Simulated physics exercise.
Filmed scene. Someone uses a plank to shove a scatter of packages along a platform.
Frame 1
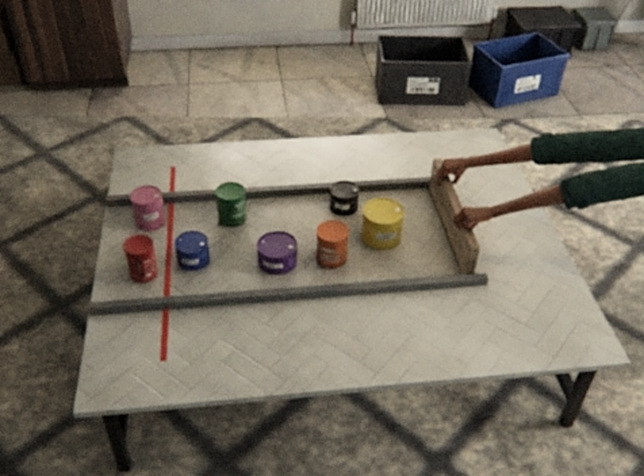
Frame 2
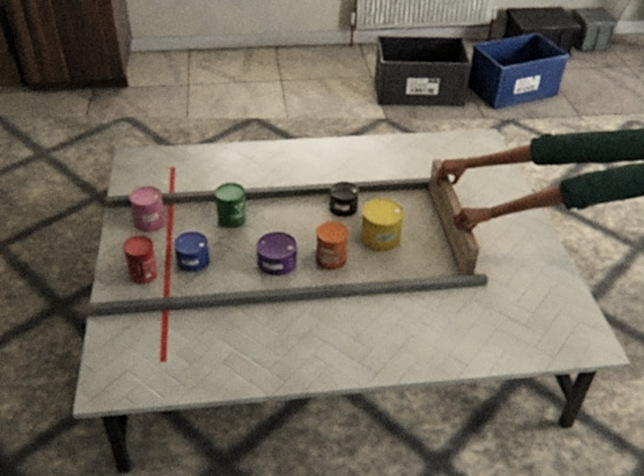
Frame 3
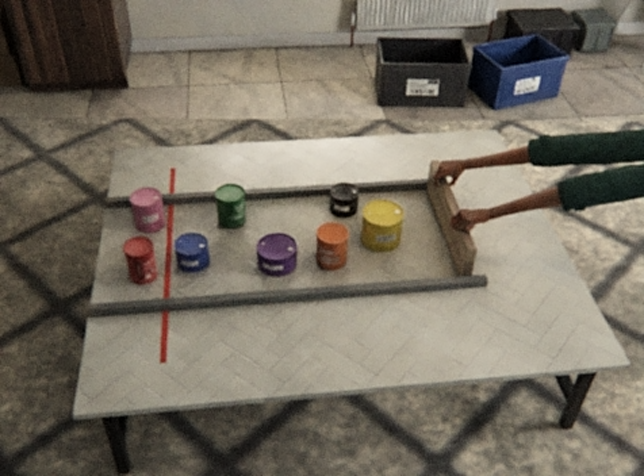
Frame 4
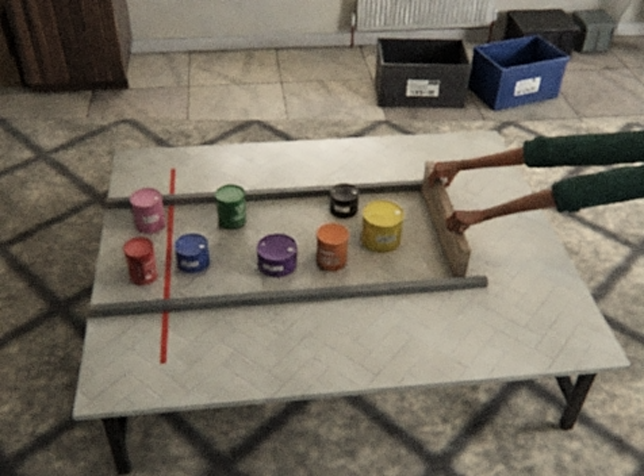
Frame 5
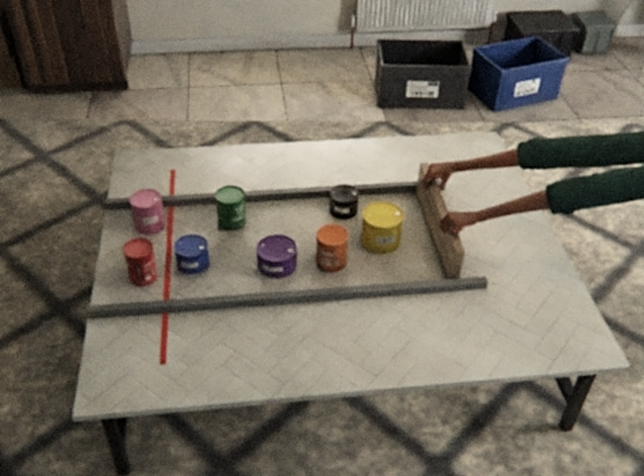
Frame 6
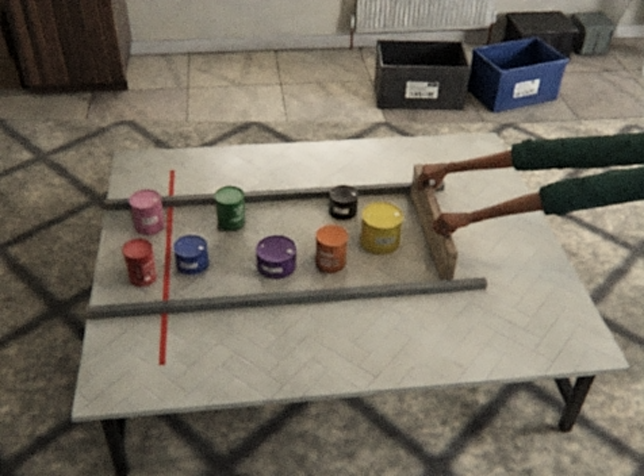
Two hands in dark green sleeves grip a wooden plank at the right of a pale table on a patterned carpet, seen from above at an angle. Between two grey rails sit yellow, black, orange, purple, green, blue, pink and red cans, the last two left of a red line. The hands slide the plank slightly left, while the cans and the view stay essentially still.
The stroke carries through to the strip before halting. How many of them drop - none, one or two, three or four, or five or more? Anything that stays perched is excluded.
The count of those that drop is one or two.
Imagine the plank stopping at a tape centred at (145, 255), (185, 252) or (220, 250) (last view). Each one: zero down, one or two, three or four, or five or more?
Going through the places as listed, I'd say 3 or 4, then no fall at all, then no fall at all.
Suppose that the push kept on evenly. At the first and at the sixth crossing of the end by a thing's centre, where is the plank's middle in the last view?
I'd put the first at about (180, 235) and the next at about (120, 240).
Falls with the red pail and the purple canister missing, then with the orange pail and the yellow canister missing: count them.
The count is 0 in the first case and 0 in the second.
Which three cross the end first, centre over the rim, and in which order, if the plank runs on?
You'd see the red pail first, then the pink canister, then the blue canister.
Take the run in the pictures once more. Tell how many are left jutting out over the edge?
As for overhanging, the count is 2.
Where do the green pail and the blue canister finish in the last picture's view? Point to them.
First at (128, 223); second at (108, 246).
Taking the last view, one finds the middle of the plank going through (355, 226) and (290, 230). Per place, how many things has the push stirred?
By then 3, and 4.
A little later, none off yet; red pail at rest near (140, 263); pink canister at rest near (147, 212); blue canister at rest near (191, 255).
Next, none off yet; red pail at rest near (140, 263); pink canister at rest near (147, 212); blue canister shifted a little near (174, 254).
When it is over, the number that fall off is one or two; down, red pail.
